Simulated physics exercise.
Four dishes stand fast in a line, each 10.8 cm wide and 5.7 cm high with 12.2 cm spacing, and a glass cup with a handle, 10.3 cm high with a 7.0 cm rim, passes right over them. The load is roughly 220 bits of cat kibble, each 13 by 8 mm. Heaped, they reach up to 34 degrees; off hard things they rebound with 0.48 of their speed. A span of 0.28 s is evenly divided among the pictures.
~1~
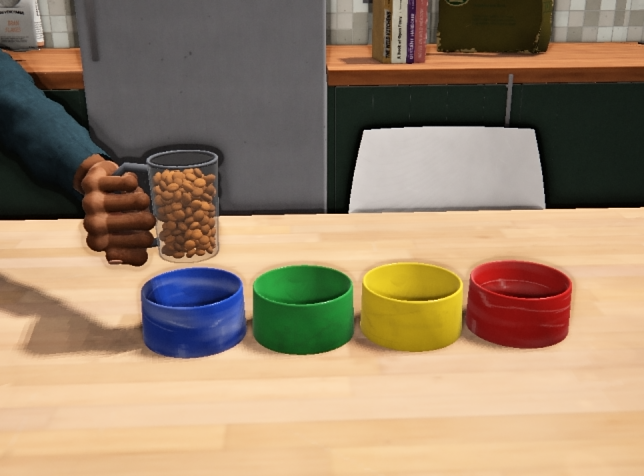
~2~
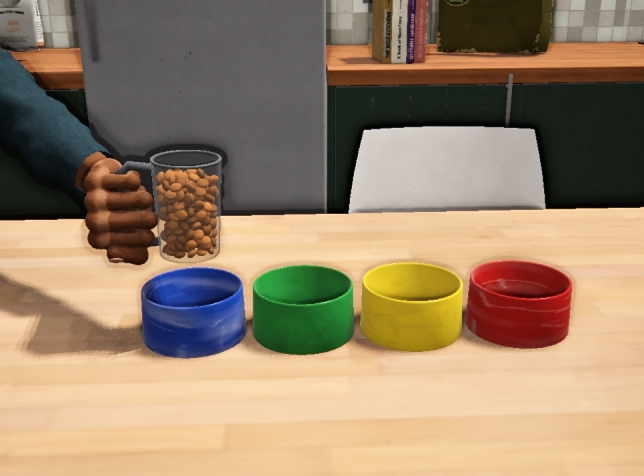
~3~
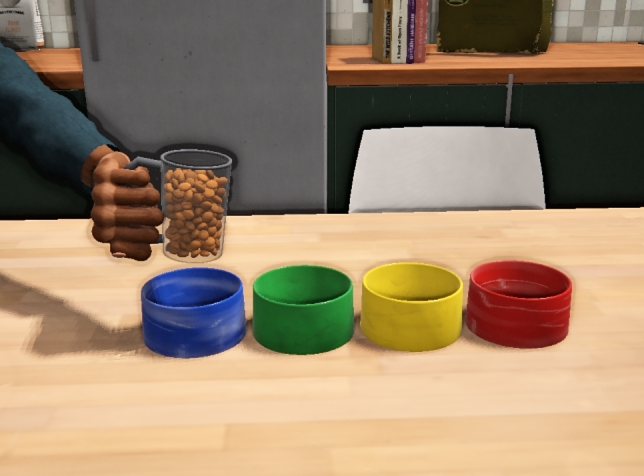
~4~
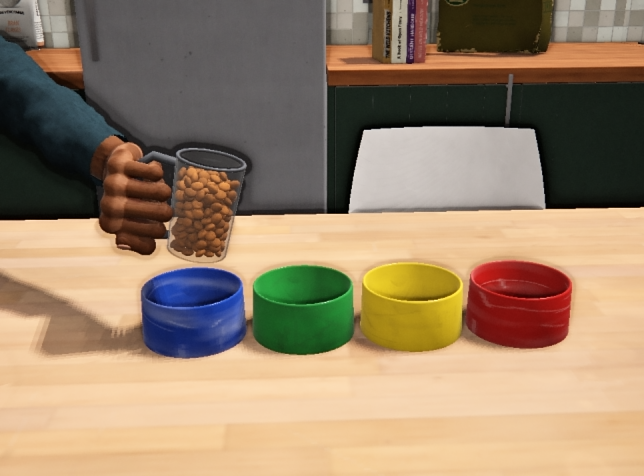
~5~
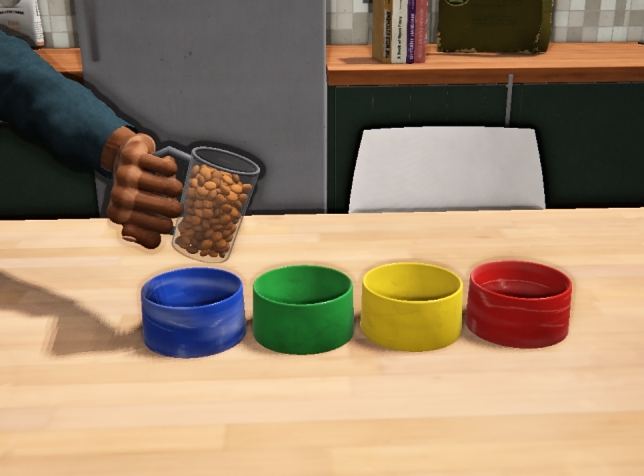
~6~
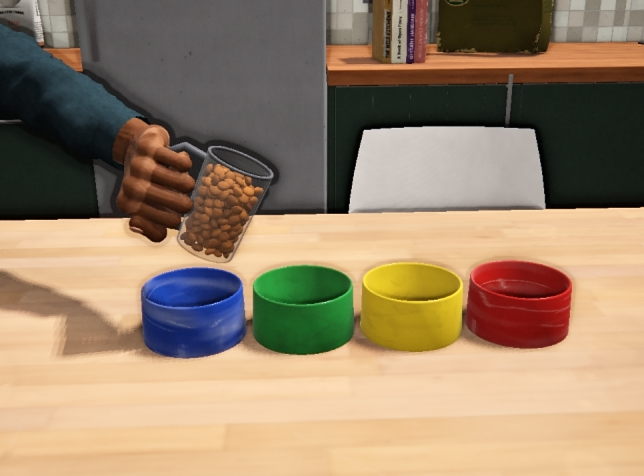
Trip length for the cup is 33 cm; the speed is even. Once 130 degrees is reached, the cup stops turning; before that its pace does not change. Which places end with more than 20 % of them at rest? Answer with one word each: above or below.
Red dish below, blue dish below, green dish below, yellow dish above, counter below.
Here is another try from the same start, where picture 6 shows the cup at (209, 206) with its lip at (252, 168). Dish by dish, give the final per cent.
It'd finish with red at 0, blue at 0, green at 0 and yellow at 100.
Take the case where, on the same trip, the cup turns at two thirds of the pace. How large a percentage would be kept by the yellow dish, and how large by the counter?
In that case I'd put yellow at 0 and the counter at 0.
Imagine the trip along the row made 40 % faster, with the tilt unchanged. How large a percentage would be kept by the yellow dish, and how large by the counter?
In that case: Yellow 0, and counter 10.
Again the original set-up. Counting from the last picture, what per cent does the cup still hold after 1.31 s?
I'd estimate some 0 per cent of the load.
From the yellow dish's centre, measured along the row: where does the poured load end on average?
Roughly 3 cm away, on the larger-x side.
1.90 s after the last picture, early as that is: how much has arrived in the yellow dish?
Around 85 in a hundred by then.
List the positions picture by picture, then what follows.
In the first frame, cup at (186, 207), tilt 0 degrees, lip at (216, 159), moved 0.0 cm; middle of the pieces at (192, 210); blue dish at (192, 287); green dish at (303, 284); yellow dish at (412, 282); red dish at (520, 279).
In the second frame, cup at (188, 207), tilt 2 degrees, lip at (220, 160), moved 0.2 cm; middle of the pieces at (194, 210).
In the third frame, cup at (195, 206), tilt 6 degrees, lip at (231, 162), moved 0.9 cm; middle of the pieces at (200, 210).
In the fourth frame, cup at (204, 206), tilt 12 degrees, lip at (245, 166), moved 1.9 cm; middle of the pieces at (209, 210).
In the fifth frame, cup at (213, 206), tilt 18 degrees, lip at (259, 171), moved 2.9 cm; middle of the pieces at (217, 211).
In the sixth frame, cup at (223, 206), tilt 25 degrees, lip at (272, 176), moved 3.9 cm; middle of the pieces at (226, 211); blue dish at (192, 287); green dish at (303, 284); yellow dish at (412, 282); red dish at (520, 279).
Then, 0.79 s after the last picture, tilt 112 degrees; cup holds 95 %, yellow 5 %.
Then, 1.31 s after the last picture, tilt 130 degrees; cup holds 0 %, red 5 %, yellow 85 %.
Then, 1.90 s after the last picture, tilt 130 degrees; cup holds 0 %, red 5 %, yellow 85 %.
In the end, red 5 %, blue 0 %, green 0 %, yellow 85 %, counter 15 %.
